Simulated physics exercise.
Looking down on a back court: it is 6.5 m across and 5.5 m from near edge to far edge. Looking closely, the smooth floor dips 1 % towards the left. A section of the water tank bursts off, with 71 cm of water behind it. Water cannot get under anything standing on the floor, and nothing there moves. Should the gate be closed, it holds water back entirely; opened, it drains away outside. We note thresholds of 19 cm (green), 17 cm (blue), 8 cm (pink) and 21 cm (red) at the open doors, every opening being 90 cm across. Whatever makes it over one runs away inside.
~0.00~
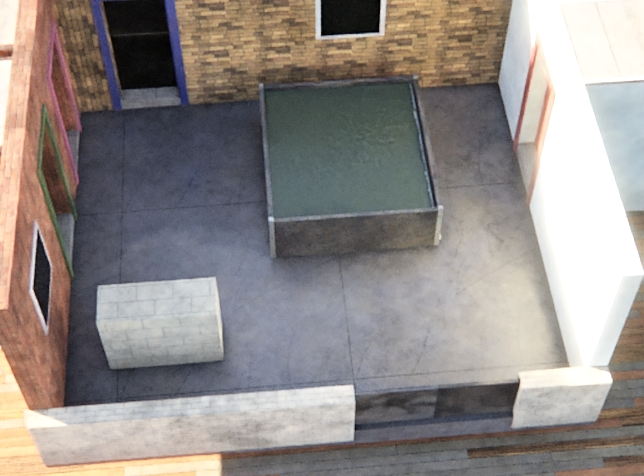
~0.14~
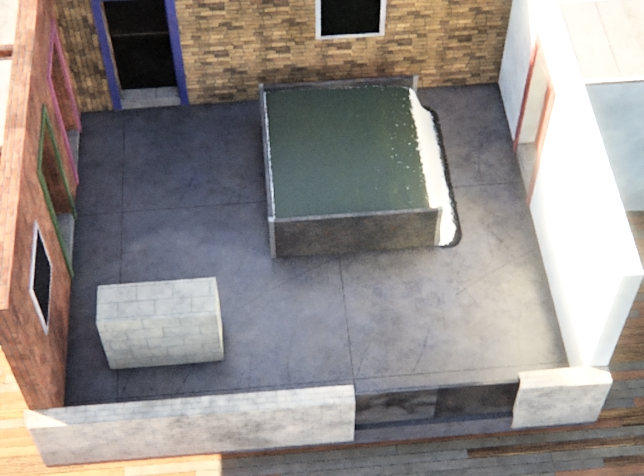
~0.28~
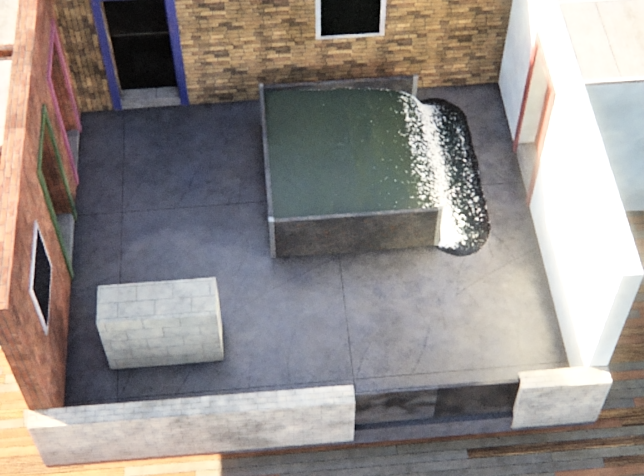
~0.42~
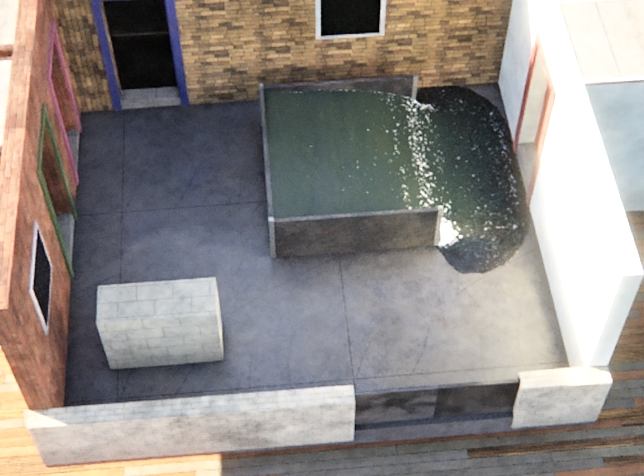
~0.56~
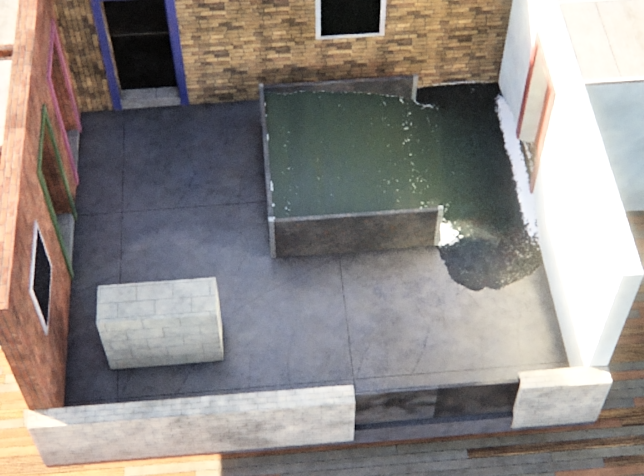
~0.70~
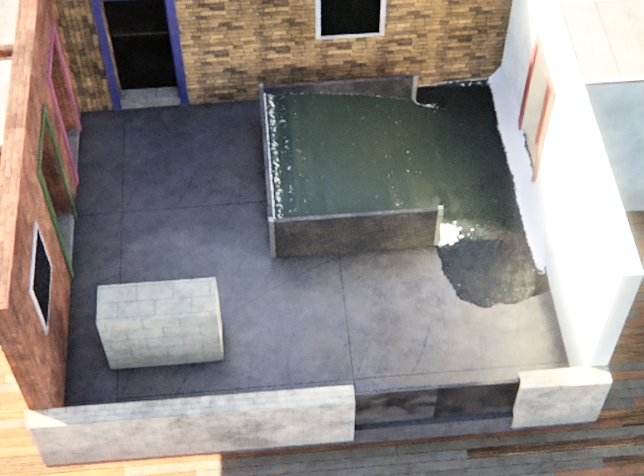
The clip opens on a walled courtyard seen from above, with a raised tank of still green water near the brick back wall. The tank's right side gives way and foaming water pours out, spreading across the grey floor to the white right wall, then creeping towards the near edge.
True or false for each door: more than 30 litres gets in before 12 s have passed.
Green door false, blue door false, pink door true, red door true.
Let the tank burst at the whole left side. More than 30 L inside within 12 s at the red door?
Red: Falls short.
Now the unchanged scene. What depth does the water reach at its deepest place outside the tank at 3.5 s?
Around 32 centimetres.
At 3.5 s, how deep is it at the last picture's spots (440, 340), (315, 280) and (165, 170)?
Spot one 5 cm, spot two 0 cm, spot three 1 cm.
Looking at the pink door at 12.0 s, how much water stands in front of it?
It's about 15.5 cm.
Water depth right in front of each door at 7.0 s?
Depths in cm: Green 18, blue 3, pink 11, red 20.
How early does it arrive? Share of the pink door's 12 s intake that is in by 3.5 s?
I'd say close to 5 percent.
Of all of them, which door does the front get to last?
That's the green door.
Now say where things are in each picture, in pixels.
The water tank at (347, 149) is whole and still, 71 cm deep, in the first frame.
Water pours out at (423, 164) and has run 1.3 m, to a hidden place; typically 10 cm deep outside, 71 cm at the water tank's back, in the second frame.
The front is at (432, 102), 1.5 m from the gap at (422, 166); 1.8 m2 of floor is under water; 71 cm left at the back of the water tank, in the third frame.
Water pours out at (422, 168) and has run 1.8 m, to (469, 94); typically 11 cm deep outside, 71 cm at the water tank's back, in the fourth frame.
The front is at (490, 84), 2.2 m from the gap at (422, 168); 4.9 m2 of floor is under water; 69 cm left at the back of the water tank, in the fifth frame.
Water pours out at (422, 169) and has run 2.5 m, to (548, 284); typically 14 cm deep outside, 61 cm at the water tank's back, in the sixth frame.
After 1.4 s water covers 20 % of the floor and is deepest (54 cm) near (491, 87); green door not reached, blue door not reached, pink door not reached, red door 51 cm at the sill, 131 L in.
After 2.2 s water covers 30 % of the floor and is deepest (50 cm) near (491, 87); green door not reached, blue door not reached, pink door not reached, red door 44 cm at the sill, 281 L in.
After 3.5 s water covers 60 % of the floor and is deepest (32 cm) near (81, 116); green door not reached, blue door 9 cm at the sill, 0 L in, pink door 15 cm at the sill, 6 L in, red door 24 cm at the sill, 366 L in.
After 7.0 s water covers 95 % of the floor and is deepest (20 cm) near (513, 176); green door 18 cm at the sill, 0 L in, blue door 3 cm at the sill, 0 L in, pink door 11 cm at the sill, 125 L in, red door 20 cm at the sill, 371 L in.
After 12.0 s water covers 100 % of the floor and is deepest (19 cm) near (93, 124); green door 18 cm at the sill, 0 L in, blue door 12 cm at the sill, 0 L in, pink door 16 cm at the sill, 196 L in, red door 7 cm at the sill, 371 L in.
